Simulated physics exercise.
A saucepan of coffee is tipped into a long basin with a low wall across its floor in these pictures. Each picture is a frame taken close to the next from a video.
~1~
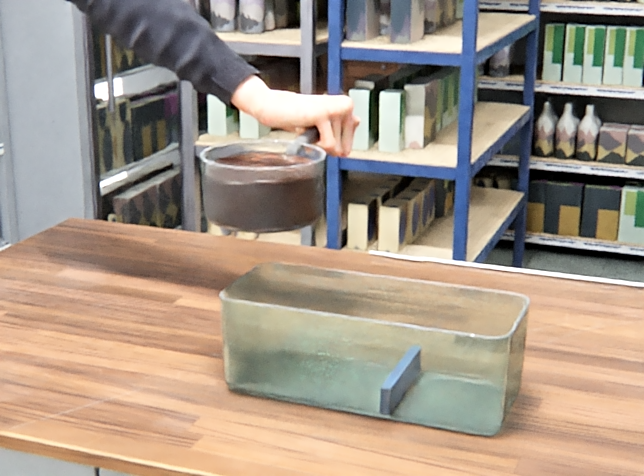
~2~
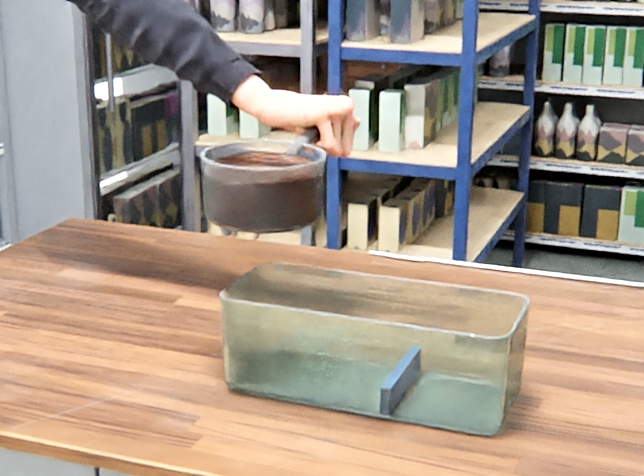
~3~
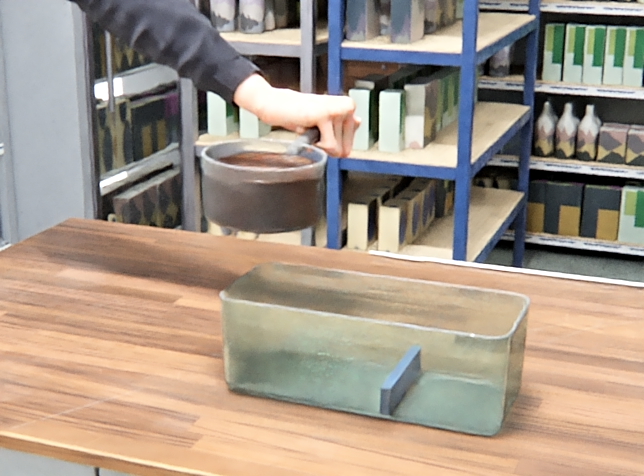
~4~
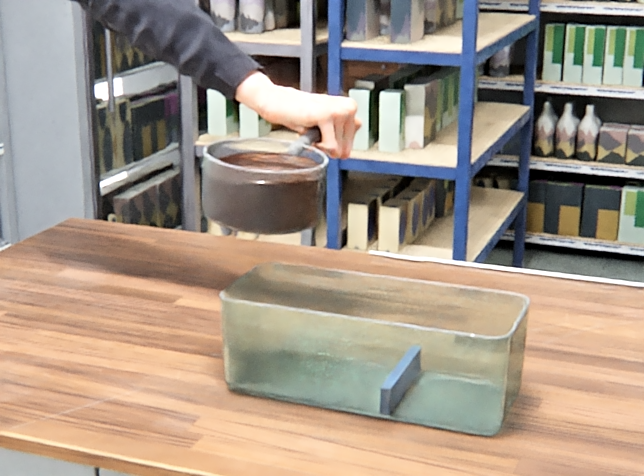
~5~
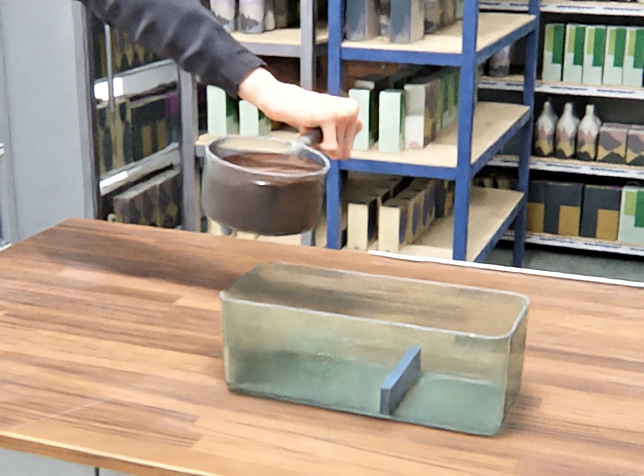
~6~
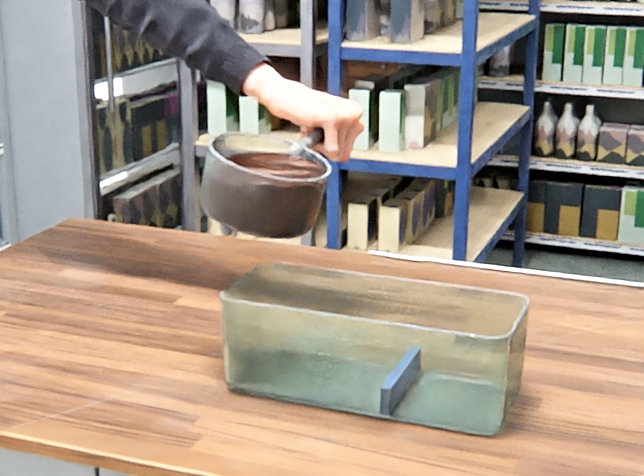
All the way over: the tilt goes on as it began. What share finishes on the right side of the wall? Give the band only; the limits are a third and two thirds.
Never reaches a third.
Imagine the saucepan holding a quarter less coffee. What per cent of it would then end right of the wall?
About 10 in a hundred.
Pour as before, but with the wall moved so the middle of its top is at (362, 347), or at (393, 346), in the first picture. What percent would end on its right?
Roughly 55 % and then 5 %.
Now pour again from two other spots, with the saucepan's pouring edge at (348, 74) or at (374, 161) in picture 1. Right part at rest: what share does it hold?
Try one: 55 %; try two: 55 %.
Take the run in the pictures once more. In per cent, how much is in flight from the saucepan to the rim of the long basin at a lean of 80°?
About 35 per cent.
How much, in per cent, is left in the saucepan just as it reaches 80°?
Roughly 45 percent.
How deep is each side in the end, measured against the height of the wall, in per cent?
Once it is still, the left part shows 80 per cent and the right part 30.
A moment on, the saucepan is tipped on its side and 43 per cent is still to pour, 24 is left of the wall and 0 right of it.
Next, the saucepan is tipped right over and 3 per cent is still to pour, 83 is left of the wall and 6 right of it.
Then the saucepan is tipped right over and 0 per cent is still to pour, 81 is left of the wall and 17 right of it.
Later the saucepan is tipped right over and 0 per cent is still to pour, 80 is left of the wall and 18 right of it.
At rest 80 per cent lies left of the wall, 18 right of it and 2 outside.
